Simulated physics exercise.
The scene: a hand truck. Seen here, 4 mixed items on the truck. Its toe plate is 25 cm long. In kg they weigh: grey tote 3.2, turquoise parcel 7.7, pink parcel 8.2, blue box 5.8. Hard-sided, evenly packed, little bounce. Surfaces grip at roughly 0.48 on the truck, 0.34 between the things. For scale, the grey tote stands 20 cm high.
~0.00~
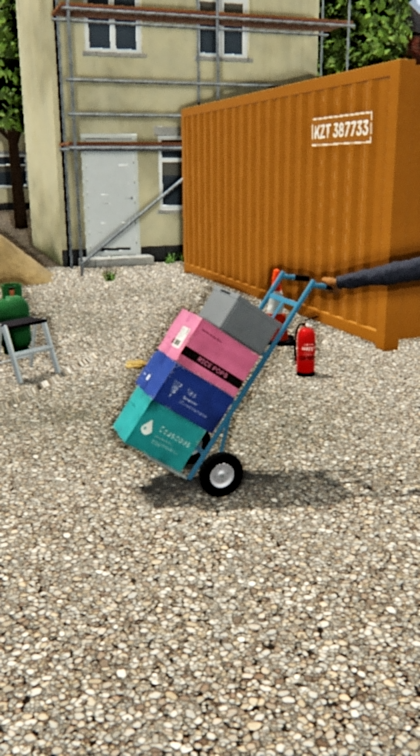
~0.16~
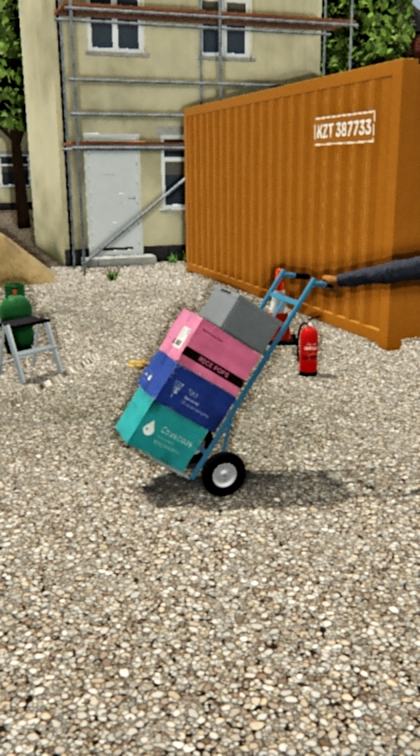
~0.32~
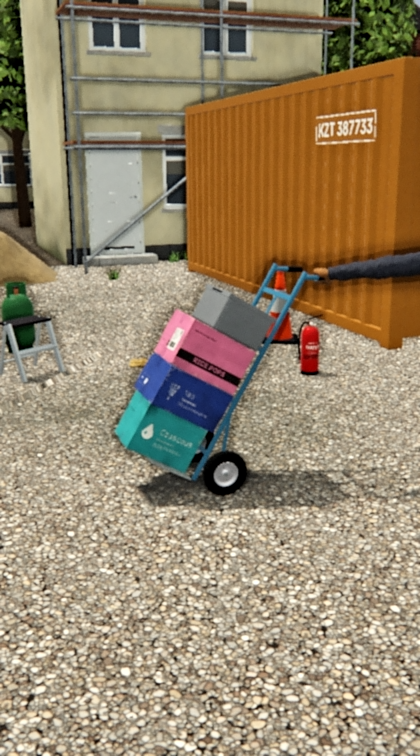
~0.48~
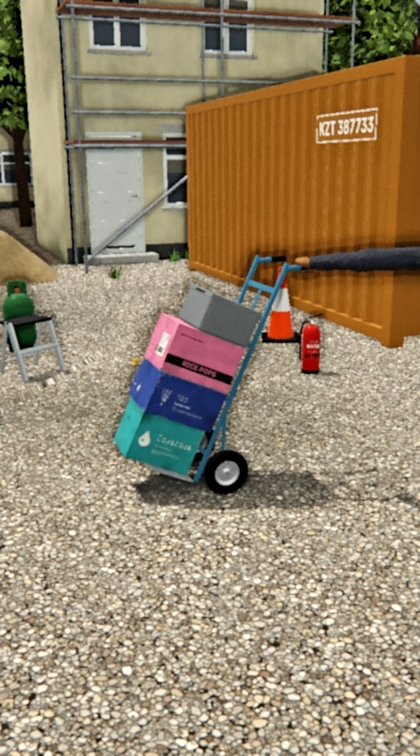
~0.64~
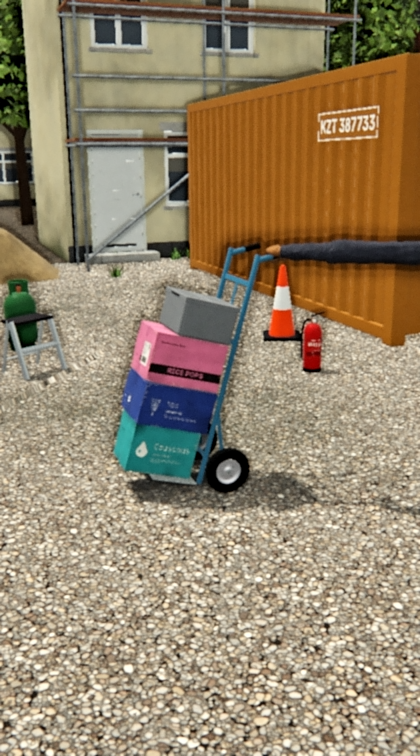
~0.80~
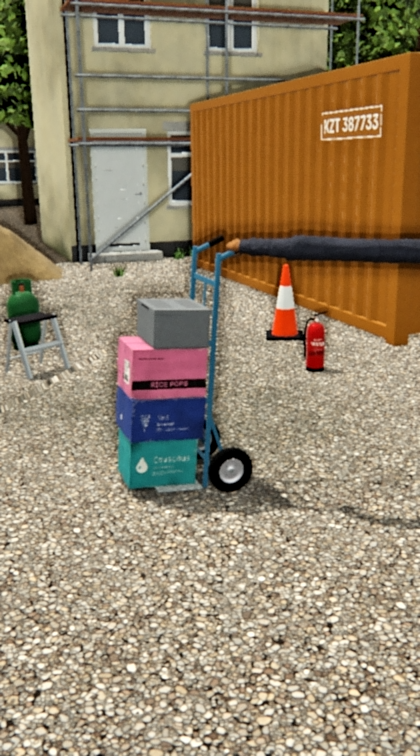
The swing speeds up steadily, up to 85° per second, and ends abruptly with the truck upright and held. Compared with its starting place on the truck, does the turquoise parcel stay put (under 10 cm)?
The turquoise parcel holds its spot.
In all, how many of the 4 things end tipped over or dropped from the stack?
That comes to 0.
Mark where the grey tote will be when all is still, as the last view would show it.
Around (117, 333).
After 0.90 s, truck upright; turquoise parcel tipped 3° from how it sat near (155, 458); grey tote tipped 3° from how it sat; pink parcel tipped 3° from how it sat.
After 1.10 s, truck upright; turquoise parcel tipped 5° from how it sat near (154, 458); grey tote tipped 5° from how it sat; pink parcel tipped 5° from how it sat.
At rest (1.6 s), not toppled but over 10 cm from the start, grey tote and pink parcel; the other 2 in place, give or take 10 cm. In the last view, turquoise parcel near (154, 458).
